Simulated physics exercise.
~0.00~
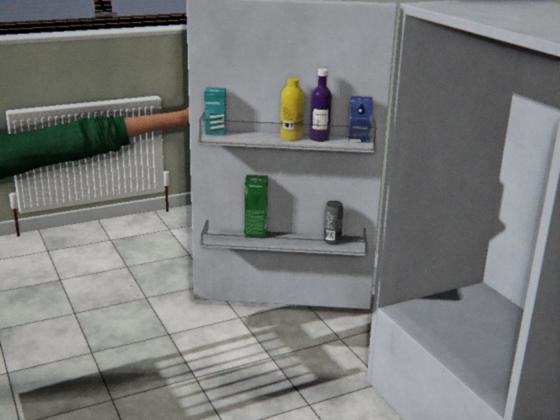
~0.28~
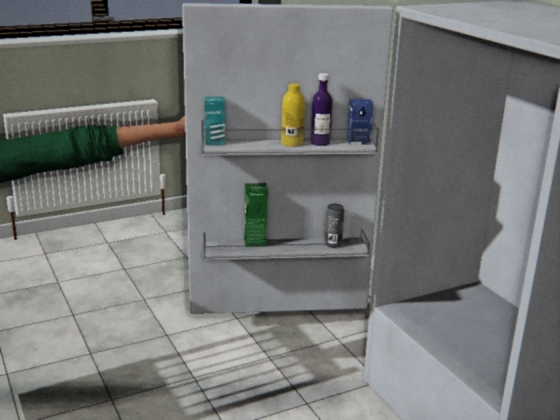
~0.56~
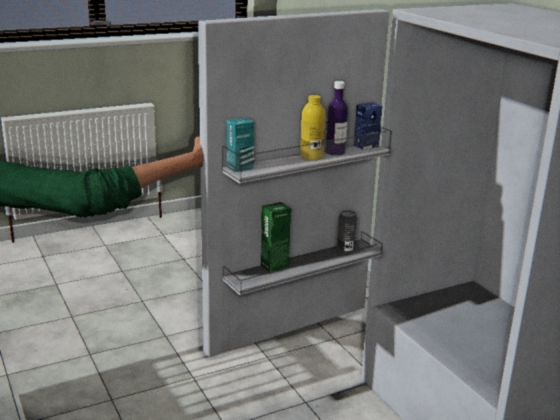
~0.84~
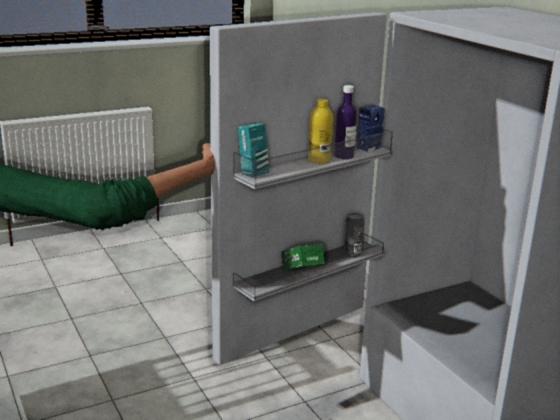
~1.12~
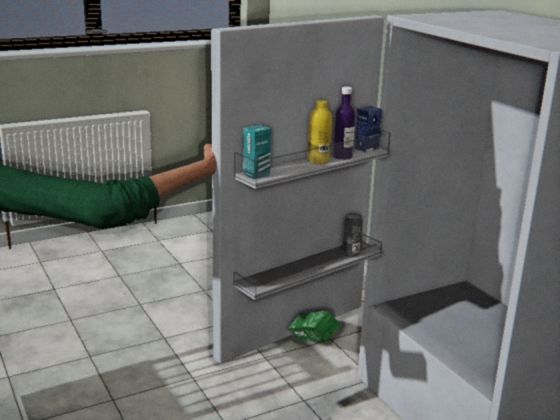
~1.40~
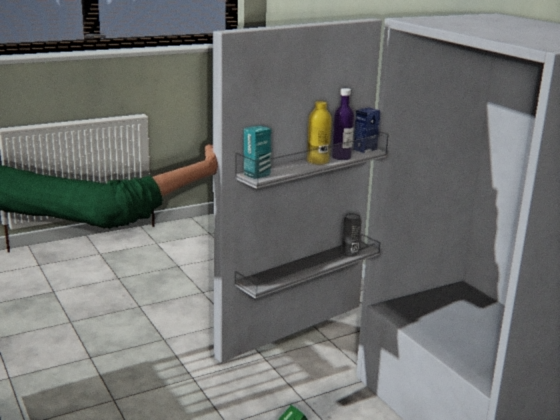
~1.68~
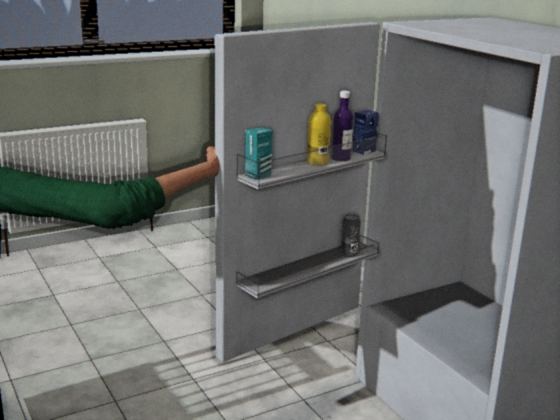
A pale grey refrigerator door swings open under a green-sleeved arm reaching in from the left, in a tiled kitchen with a radiator on the wall, seen from slightly above. On its upper rack stand a turquoise carton, a yellow bottle, a purple bottle and a blue carton, with a green carton and a grey can below. As the door stops against the hand, the turquoise carton leans briefly and the green carton topples onto its side. The green carton tumbles over the rail, drops towards the floor and slips out of view. The others remain upright on their racks.
